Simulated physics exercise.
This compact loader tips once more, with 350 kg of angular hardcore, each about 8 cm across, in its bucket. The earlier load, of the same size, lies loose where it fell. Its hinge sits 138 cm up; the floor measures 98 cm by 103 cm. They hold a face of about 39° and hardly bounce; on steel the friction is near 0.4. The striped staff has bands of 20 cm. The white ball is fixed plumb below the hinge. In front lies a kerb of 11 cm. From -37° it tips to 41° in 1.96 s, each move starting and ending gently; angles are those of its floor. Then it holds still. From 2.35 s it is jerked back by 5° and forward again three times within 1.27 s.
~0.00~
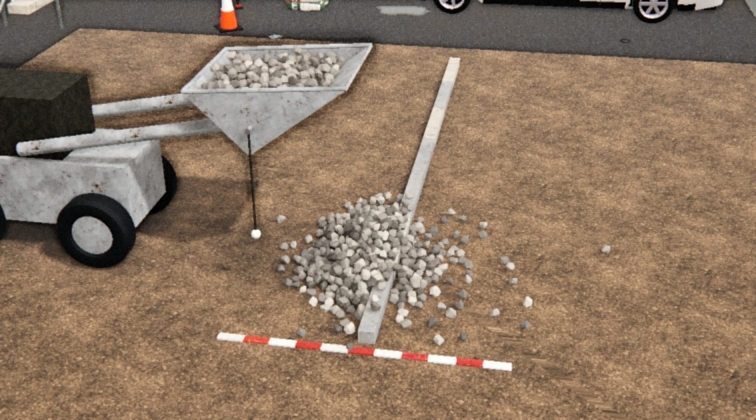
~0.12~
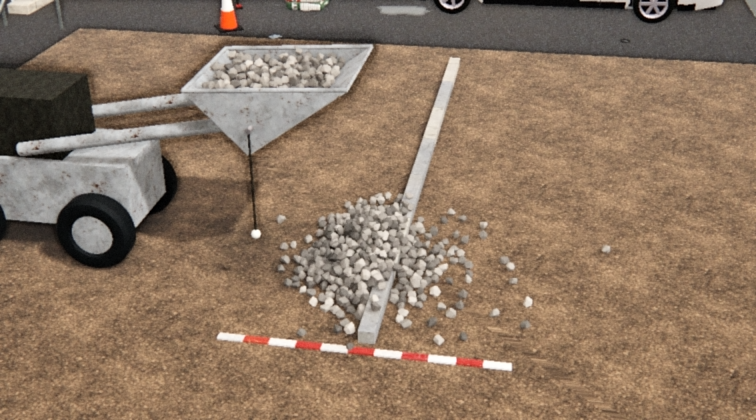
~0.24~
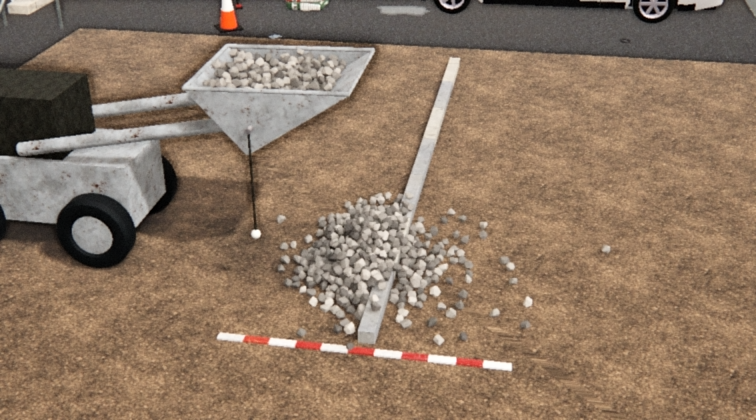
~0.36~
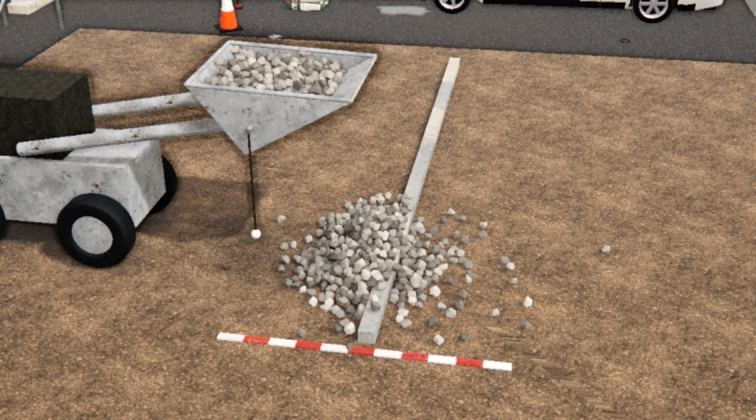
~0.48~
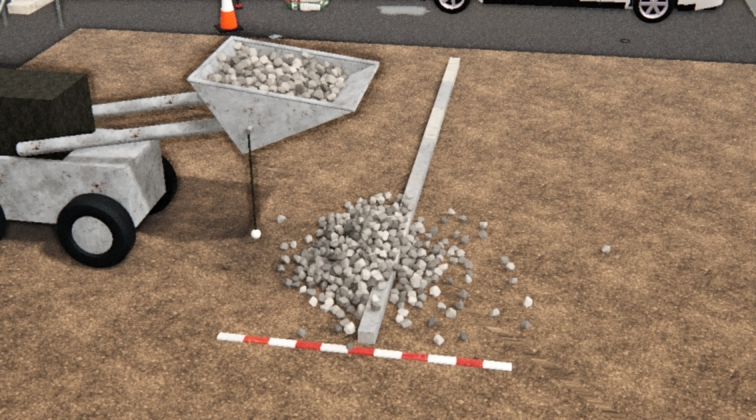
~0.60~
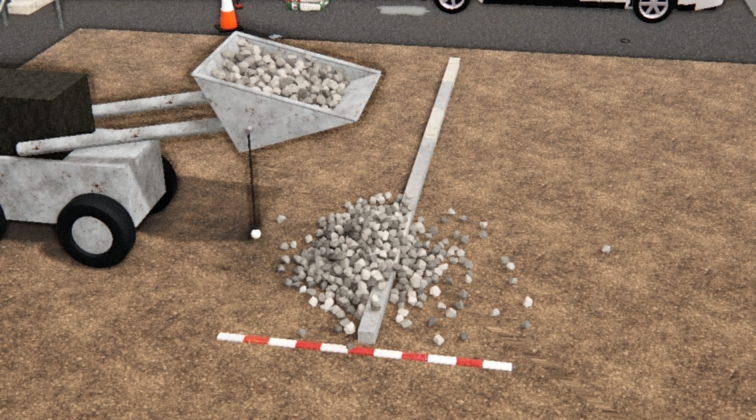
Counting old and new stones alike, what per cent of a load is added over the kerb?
Roughly 58 per cent of a load more.
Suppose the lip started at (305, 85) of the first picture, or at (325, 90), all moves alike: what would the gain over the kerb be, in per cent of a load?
About 10 and 30 per cent.
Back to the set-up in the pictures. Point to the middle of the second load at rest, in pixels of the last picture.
Around (407, 250).
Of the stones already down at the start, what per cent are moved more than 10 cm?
About 10 per cent.
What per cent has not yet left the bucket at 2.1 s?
About 45 per cent.
After 1.5 s the floor is at 29°; in per cent of one load, 100 in the bucket, 82 on this side of the kerb, 18 over the kerb; the foremost stones are at (521, 278).
After 2.1 s the floor is at 41°; in per cent of one load, 47 in the bucket, 134 on this side of the kerb, 19 over the kerb; the foremost stones are at (521, 278).
After 4.1 s the floor is at 41°; in per cent of one load, 0 in the bucket, 124 on this side of the kerb, 76 over the kerb; the foremost stones are at (532, 264).
After 6.7 s the floor is at 41°; in per cent of one load, 0 in the bucket, 124 on this side of the kerb, 76 over the kerb; the foremost stones are at (532, 264). Net gain over the kerb, 58.
